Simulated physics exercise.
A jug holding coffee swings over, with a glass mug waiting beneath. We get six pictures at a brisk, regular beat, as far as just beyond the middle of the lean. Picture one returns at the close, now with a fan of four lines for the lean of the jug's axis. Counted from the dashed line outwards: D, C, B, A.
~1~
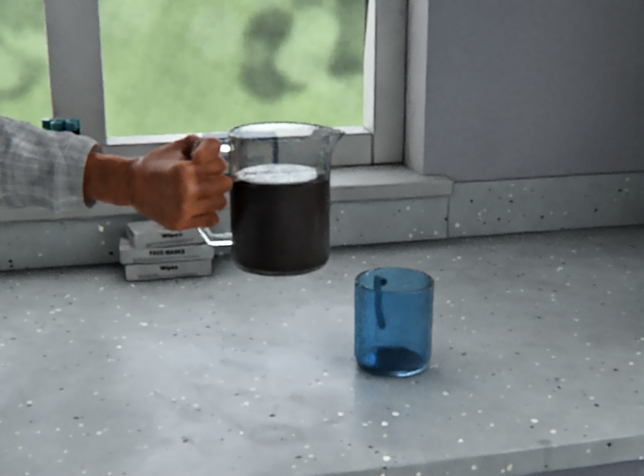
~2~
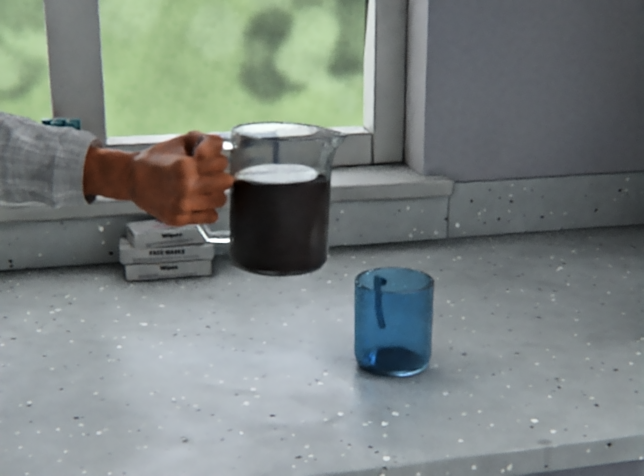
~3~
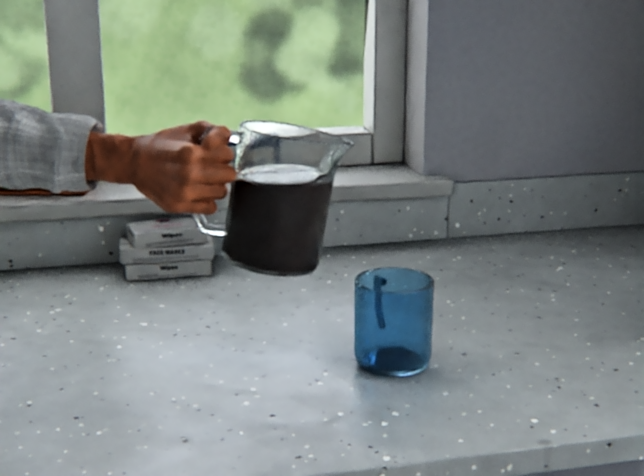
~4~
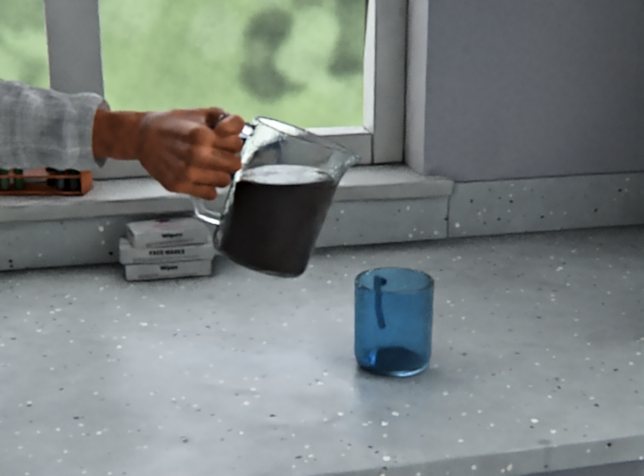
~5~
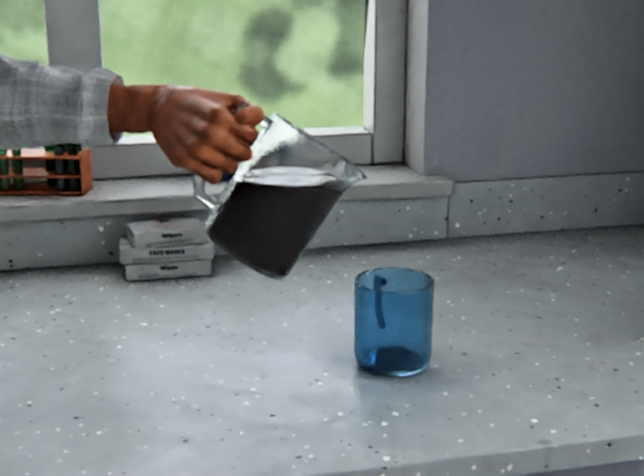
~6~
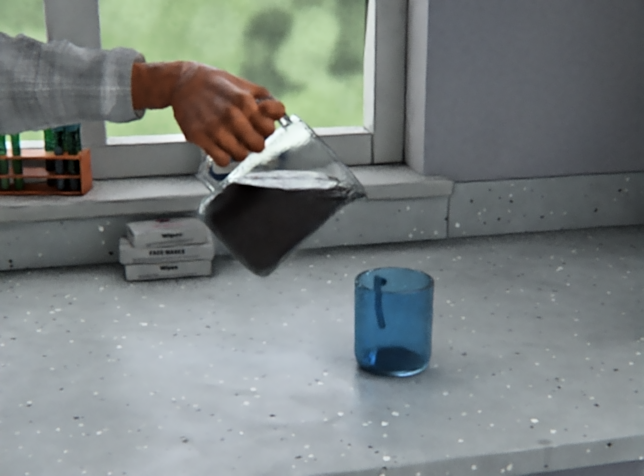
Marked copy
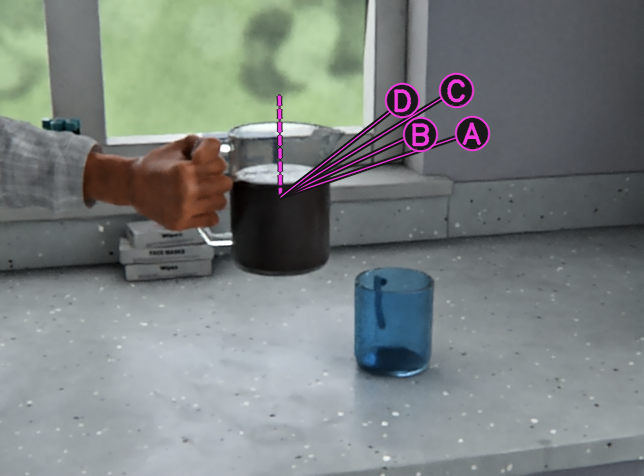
On a speckled grey counter by a window, a hand held a glass jug of dark coffee upright, then gradually tilted it rightward above a blue glass mug, with the coffee still inside.
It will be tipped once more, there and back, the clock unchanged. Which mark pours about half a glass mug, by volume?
I would pick mark B.
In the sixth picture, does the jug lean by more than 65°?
No.
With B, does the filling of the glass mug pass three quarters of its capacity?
No.
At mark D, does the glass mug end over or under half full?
Under.
On the marked copy, A at (455, 137); B at (404, 139); C at (441, 98); D at (389, 112).
With A, the glass mug ends with about 71 % of what it can hold.
With B, the glass mug ends with about 53 % of what it can hold.
With C, the glass mug ends with about 34 % of what it can hold.
With D, the glass mug ends with about 19 % of what it can hold.
